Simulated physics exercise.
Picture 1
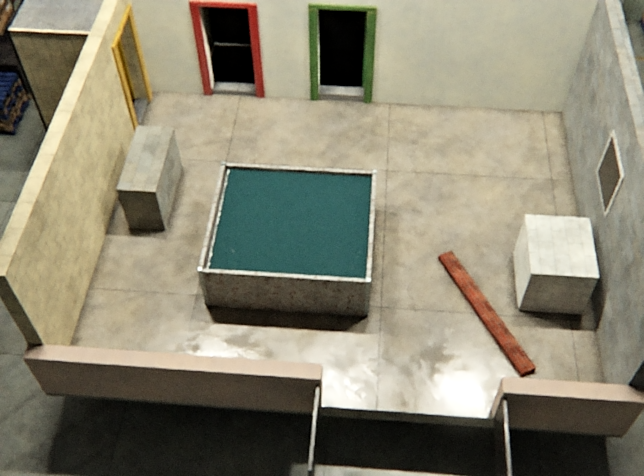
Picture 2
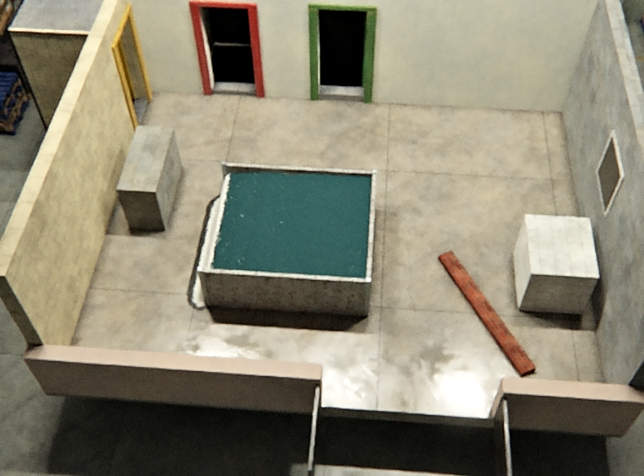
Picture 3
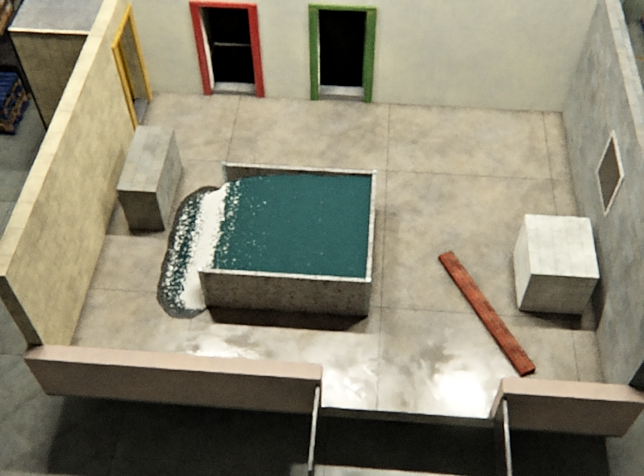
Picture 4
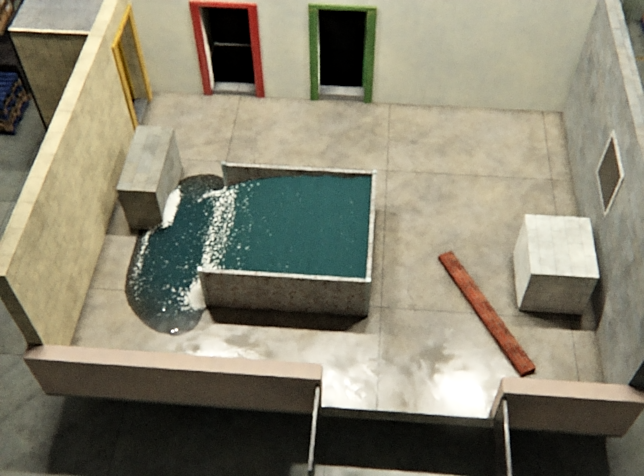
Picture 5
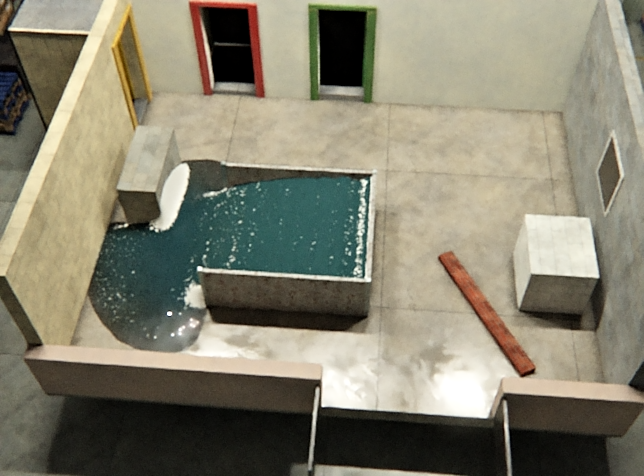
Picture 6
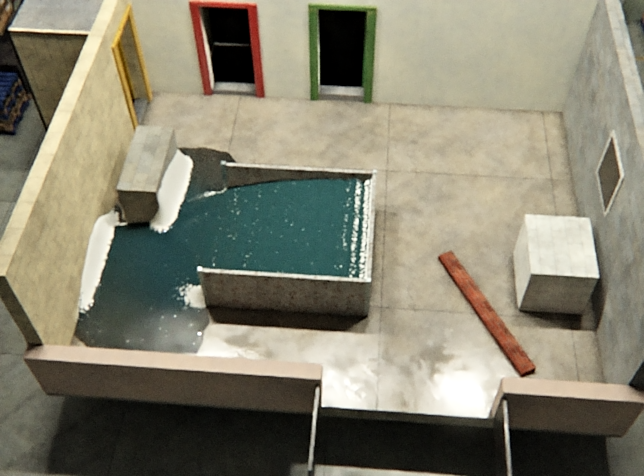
Water burst out through the left side of a square tank, foamed across the pale floor, swept around a gray block, and spread up against the left wall as the level in the tank dropped.
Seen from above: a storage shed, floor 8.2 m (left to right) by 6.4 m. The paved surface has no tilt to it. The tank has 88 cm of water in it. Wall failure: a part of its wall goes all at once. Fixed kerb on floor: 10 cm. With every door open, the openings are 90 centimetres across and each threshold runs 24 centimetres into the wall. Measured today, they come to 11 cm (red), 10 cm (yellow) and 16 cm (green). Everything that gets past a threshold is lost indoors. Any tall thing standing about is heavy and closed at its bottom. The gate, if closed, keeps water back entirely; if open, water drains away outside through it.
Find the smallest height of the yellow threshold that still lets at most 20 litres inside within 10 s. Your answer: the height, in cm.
The smallest height is roughly 20 cm.
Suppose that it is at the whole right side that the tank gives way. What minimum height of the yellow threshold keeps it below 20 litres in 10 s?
In that case about 16 cm.
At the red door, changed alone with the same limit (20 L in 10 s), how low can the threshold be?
The red door needs around 23 cm.
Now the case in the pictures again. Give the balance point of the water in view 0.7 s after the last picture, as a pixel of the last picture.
It lies near (230, 253) in the last picture.
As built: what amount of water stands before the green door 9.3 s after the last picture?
About 5.5 cm.
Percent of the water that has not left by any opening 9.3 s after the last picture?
I'd say near 88 per cent is still there.
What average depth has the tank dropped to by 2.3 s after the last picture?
The mean depth is roughly 21 cm.
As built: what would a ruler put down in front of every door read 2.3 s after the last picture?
Door depths (cm): Red = 24, yellow = 16, green = 10.
Then, 0.7 s after the last picture water covers 25 % of the floor, deepest (63 cm) near (99, 258); 2 cm at the yellow door, 0 litres in over its 10 cm threshold.
Then, 2.3 s after the last picture water covers 50 % of the floor, deepest (50 cm) near (65, 361); 16 cm at the yellow door, 7 litres in over its 10 cm threshold.
Then, 9.3 s after the last picture water covers 100 % of the floor, deepest (18 cm) near (561, 127); 8 cm at the yellow door, 92 litres in over its 10 cm threshold.
At the yellow door as built, the water peaked near 16 cm, 3.7 s after the last picture.
With a threshold of 17.5 cm, 29 litres would have come in within the 10 s; with 24 cm, 9 litres. So under 20 litres takes about 20 cm.
